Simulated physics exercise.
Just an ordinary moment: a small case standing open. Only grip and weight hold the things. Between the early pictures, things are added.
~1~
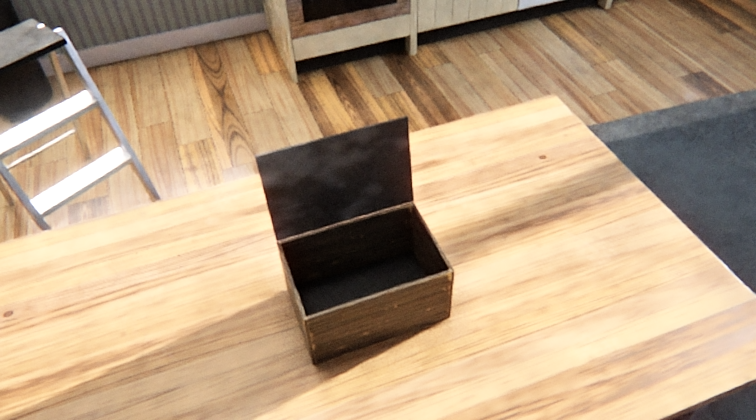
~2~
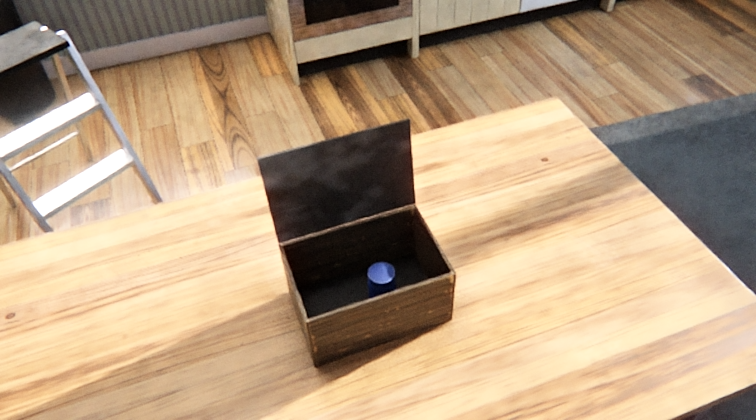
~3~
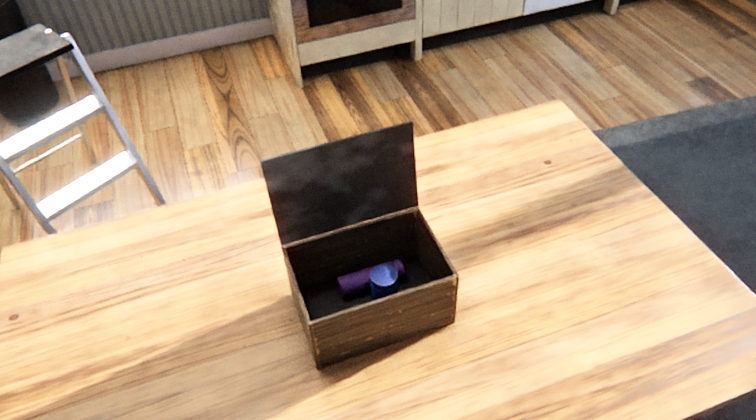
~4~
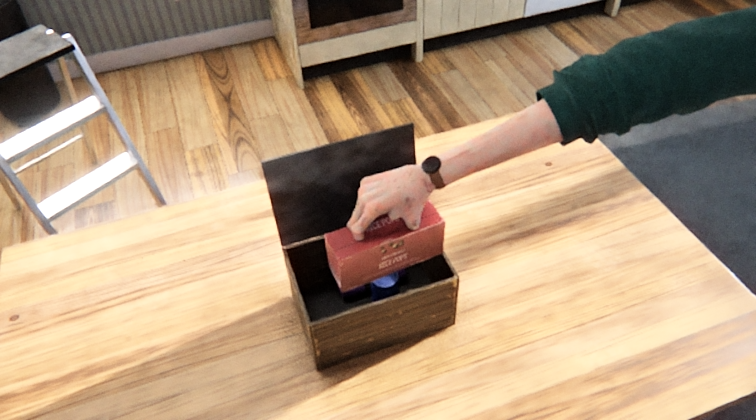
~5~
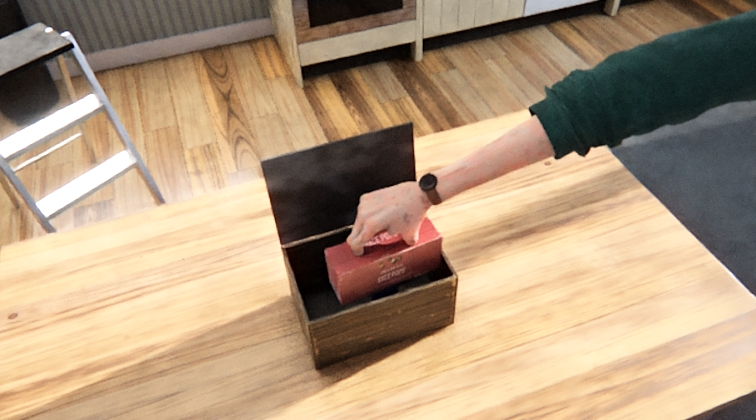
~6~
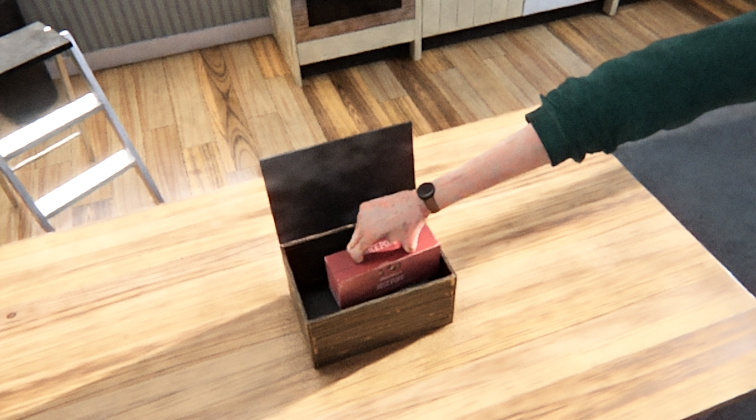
On a wooden kitchen table, a blue item and a purple one appear in an open box before a hand lowers in a red carton.
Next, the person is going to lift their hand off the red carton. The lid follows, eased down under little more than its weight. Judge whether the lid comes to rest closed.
It does not; the lid stays raised.
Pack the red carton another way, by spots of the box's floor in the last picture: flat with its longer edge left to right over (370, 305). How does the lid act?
After that, the lid lies down snugly.
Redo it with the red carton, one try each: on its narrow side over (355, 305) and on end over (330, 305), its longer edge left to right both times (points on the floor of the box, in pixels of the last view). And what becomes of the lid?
Lid: First try closed, second try open.
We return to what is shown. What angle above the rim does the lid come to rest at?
About 30°.
Then, 1.30 s later than the last frame, lid 78° above the rim.
Then, 1.70 s later than the last frame, lid 52° above the rim.
When it is over, lid 32° above the rim; all 3 as before. End places, in pixels of the last picture, red carton near (384, 267).
